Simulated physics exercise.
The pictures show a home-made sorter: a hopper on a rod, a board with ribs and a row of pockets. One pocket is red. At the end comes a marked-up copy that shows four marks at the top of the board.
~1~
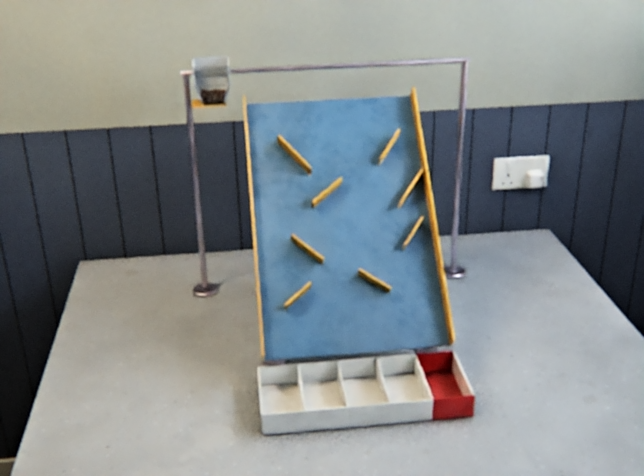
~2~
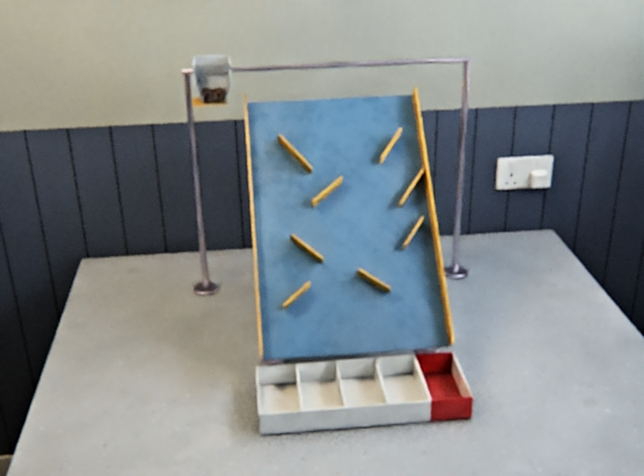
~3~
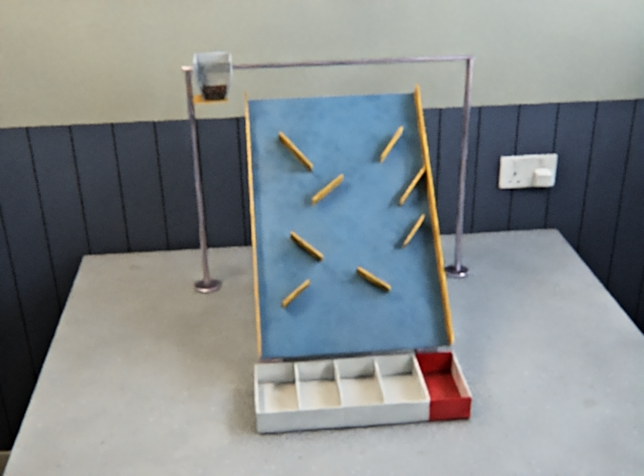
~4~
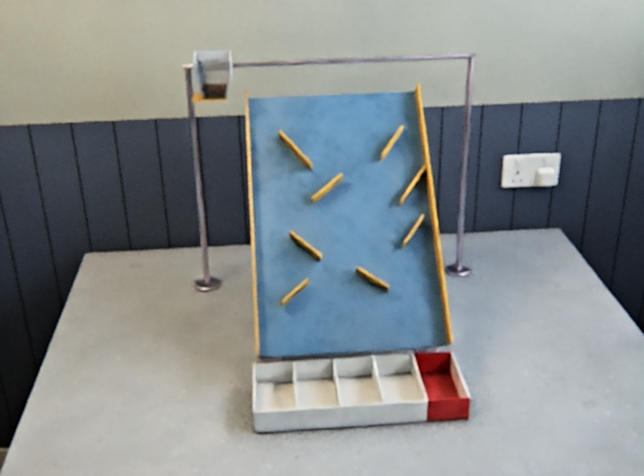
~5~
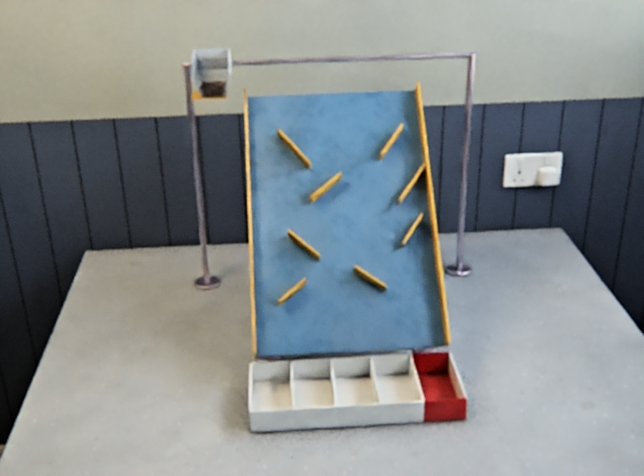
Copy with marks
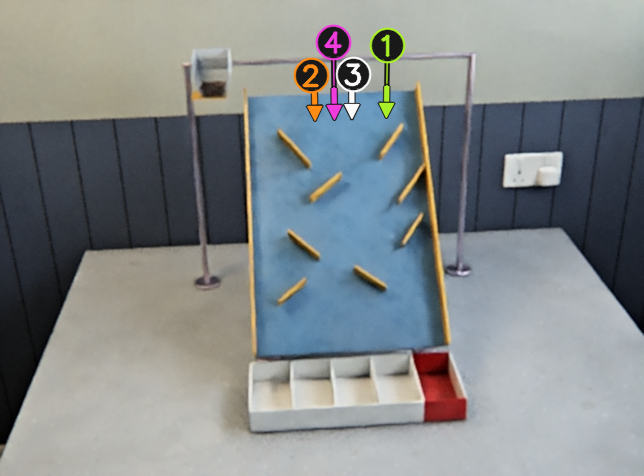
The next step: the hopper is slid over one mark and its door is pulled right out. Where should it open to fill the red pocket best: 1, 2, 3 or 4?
Mark 3 does it best.
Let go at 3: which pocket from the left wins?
It is the fifth one.
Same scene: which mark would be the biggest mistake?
It is 2.
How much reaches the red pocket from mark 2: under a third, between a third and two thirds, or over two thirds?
Under a third.
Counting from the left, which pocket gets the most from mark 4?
It is the fifth one.
On the marked copy, mark 1 meets the board at (386, 112); mark 2 meets the board at (314, 115); mark 3 meets the board at (351, 113); mark 4 meets the board at (334, 114).
With 1, about a third in the red pocket, about half in other pockets, a small part outside the box.
With 2, a small part in the red pocket, most in other pockets, a small part outside the box.
With 3, about two thirds in the red pocket, about a third in other pockets.
With 4, about half in the red pocket, about half in other pockets, a stray few outside the box.
